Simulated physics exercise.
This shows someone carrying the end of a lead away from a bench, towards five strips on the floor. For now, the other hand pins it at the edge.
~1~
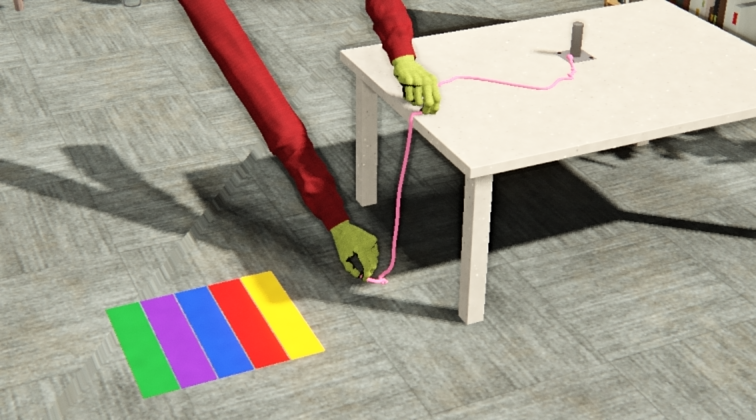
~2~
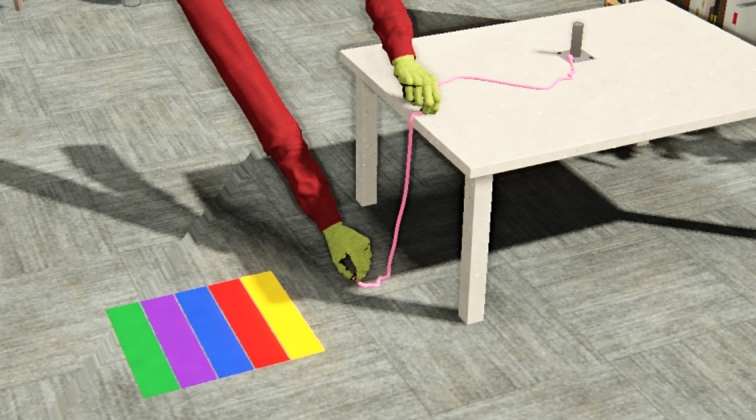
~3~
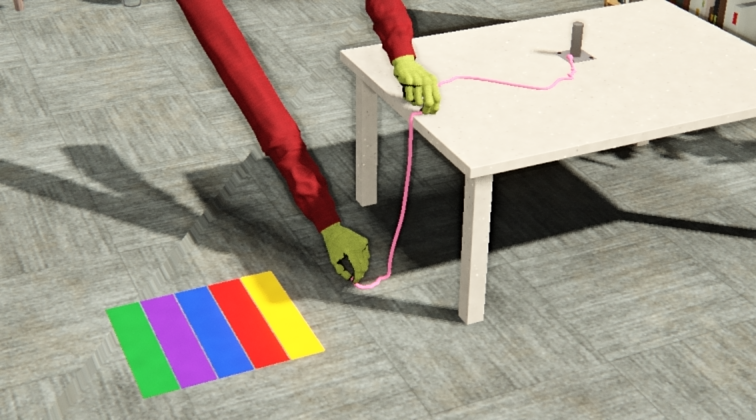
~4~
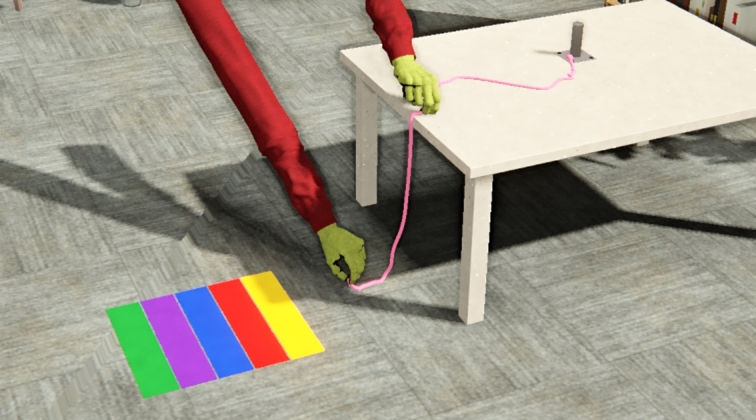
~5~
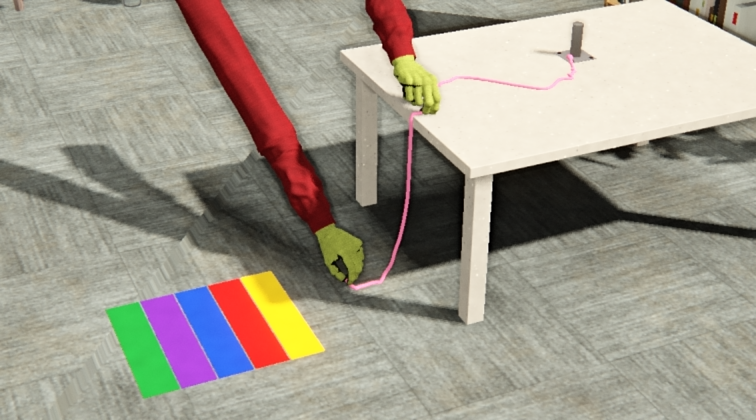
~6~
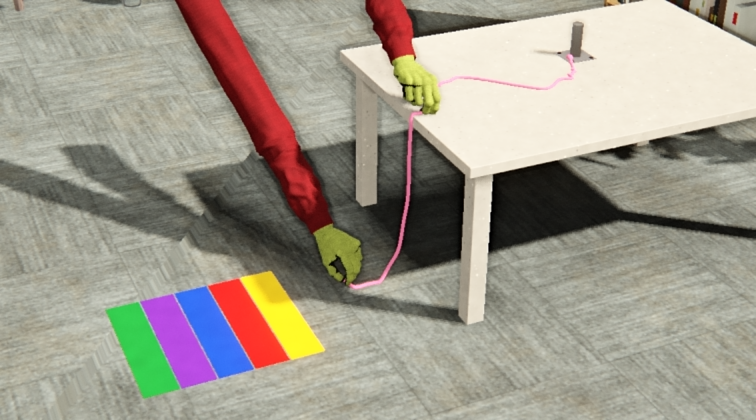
To begin with, a green-gloved hand holds the end of a pink cord near the floor, while another pins the cord at the edge of a pale table. The lower hand then shifts slightly left, towards five coloured strips, drawing the cord's end along as the other hand stays put.
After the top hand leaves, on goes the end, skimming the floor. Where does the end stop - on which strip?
On the green strip.
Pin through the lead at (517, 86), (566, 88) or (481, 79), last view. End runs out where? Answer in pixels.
It comes to rest around (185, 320), (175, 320) and (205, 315) respectively.
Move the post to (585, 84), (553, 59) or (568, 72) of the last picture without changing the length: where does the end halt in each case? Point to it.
Try 1 about (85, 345), try 2 about (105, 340), try 3 about (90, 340).
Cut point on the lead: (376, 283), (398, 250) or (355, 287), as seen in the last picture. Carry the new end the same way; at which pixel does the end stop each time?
The pixels are (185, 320) for the first, (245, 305) for the second and (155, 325) for the third.
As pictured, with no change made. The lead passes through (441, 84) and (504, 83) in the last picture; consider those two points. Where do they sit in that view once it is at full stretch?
First: (400, 113). Second: (459, 91).
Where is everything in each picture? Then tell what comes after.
In the first picture, end (361, 276); yellow (298, 339); red (263, 348); blue (228, 357); purple (191, 367); green (154, 376).
In the second picture, end (354, 278); lead through (575, 71) (526, 87) (451, 80) (431, 111) (407, 179) (392, 252).
In the third picture, end (352, 279).
In the fourth picture, end (349, 280); lead through (575, 71) (526, 87) (451, 80) (431, 111) (409, 179) (393, 252).
In the fifth picture, end (347, 280).
In the sixth picture, end (345, 281); lead through (575, 71) (526, 87) (451, 80) (431, 111) (409, 179) (398, 252).
A little later, end near (193, 317); over blue.
Next, end near (154, 327); over green.
When it is tight, end near (132, 332); over green. It gets as far as the green strip.
